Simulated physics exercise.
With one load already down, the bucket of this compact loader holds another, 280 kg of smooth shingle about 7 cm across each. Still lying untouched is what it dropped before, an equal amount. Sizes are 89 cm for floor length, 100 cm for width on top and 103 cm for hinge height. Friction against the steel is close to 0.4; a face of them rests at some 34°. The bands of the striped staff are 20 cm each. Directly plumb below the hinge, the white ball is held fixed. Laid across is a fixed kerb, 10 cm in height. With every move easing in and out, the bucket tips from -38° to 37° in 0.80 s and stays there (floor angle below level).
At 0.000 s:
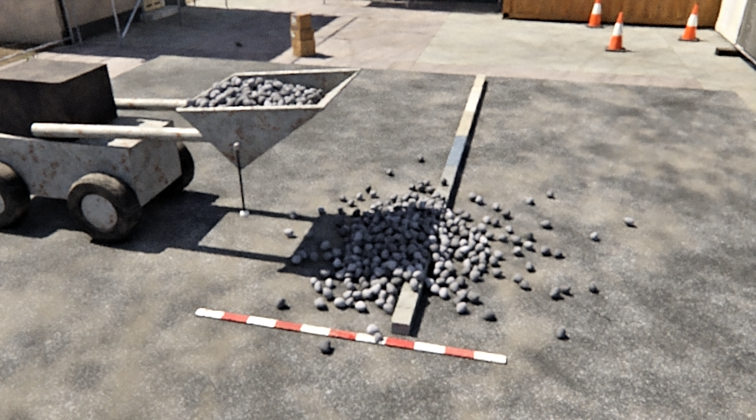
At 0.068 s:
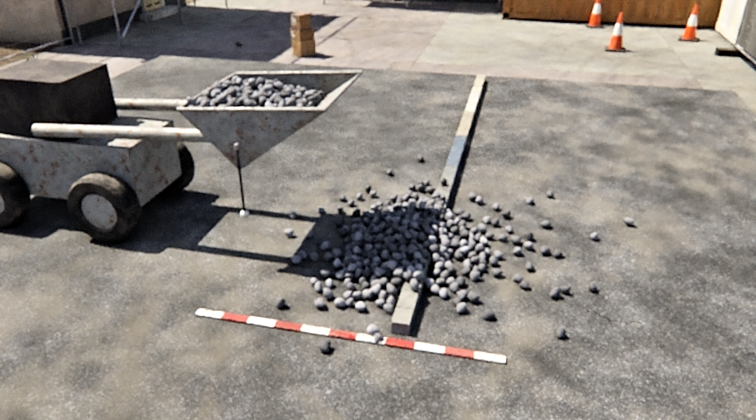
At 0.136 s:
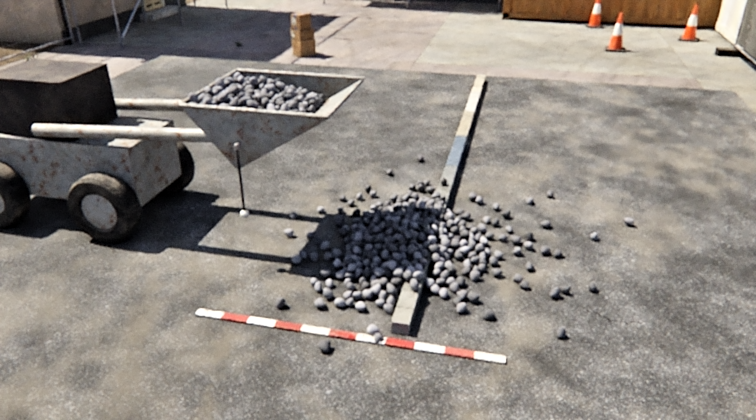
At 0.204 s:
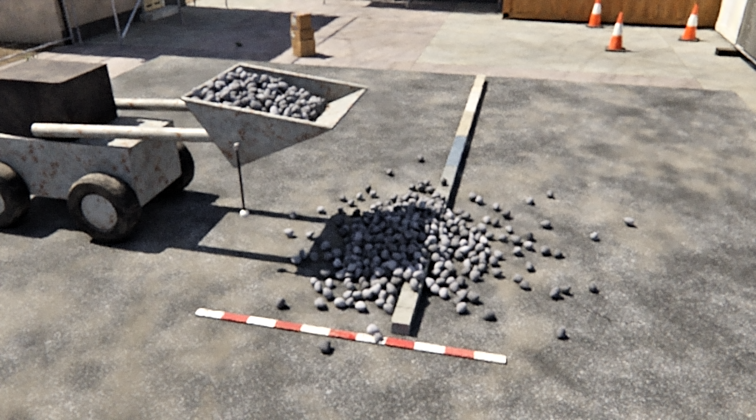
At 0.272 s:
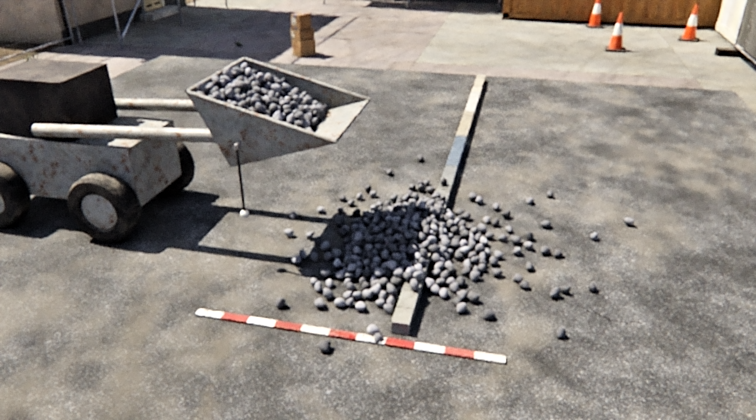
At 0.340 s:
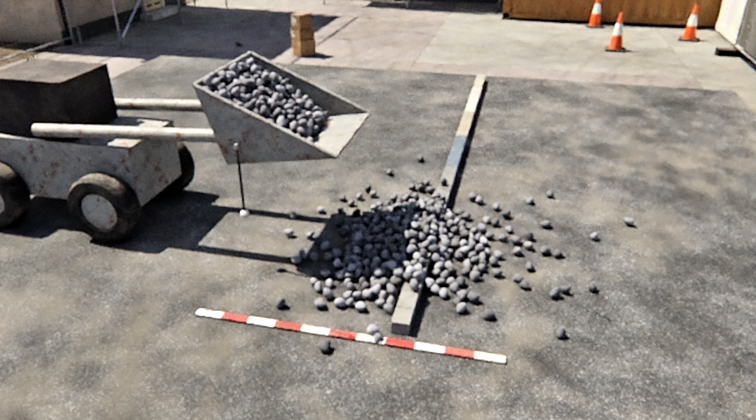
The loader's metal bucket, full of grey stones, gradually tilted forward, its right-hand lip dipping while the stones stayed inside, and the pile already lying across the narrow kerb below didn't move.
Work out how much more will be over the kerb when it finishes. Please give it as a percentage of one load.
Around 2 out of 100.
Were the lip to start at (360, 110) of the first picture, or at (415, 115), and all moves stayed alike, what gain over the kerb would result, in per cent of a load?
Near 30 in a hundred first, near 90 in a hundred second.
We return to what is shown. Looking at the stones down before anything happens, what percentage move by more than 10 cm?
I'd put it at about 10 per cent.
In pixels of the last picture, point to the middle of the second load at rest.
In the last view, somewhere near (364, 229).
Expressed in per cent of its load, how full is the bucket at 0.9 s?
Still inside: Some 80 %.
After 0.6 s the floor is at 25°; in per cent of one load, 100 in the bucket, 78 on this side of the kerb, 22 over the kerb; the foremost stones are at (576, 259).
After 0.9 s the floor is at 37°; in per cent of one load, 79 in the bucket, 99 on this side of the kerb, 22 over the kerb; the foremost stones are at (576, 259).
After 1.2 s the floor is at 37°; in per cent of one load, 21 in the bucket, 156 on this side of the kerb, 22 over the kerb; the foremost stones are at (576, 259).
After 3.8 s the floor is at 37°; in per cent of one load, 0 in the bucket, 176 on this side of the kerb, 24 over the kerb; the foremost stones are at (576, 259). Net gain over the kerb, 2.
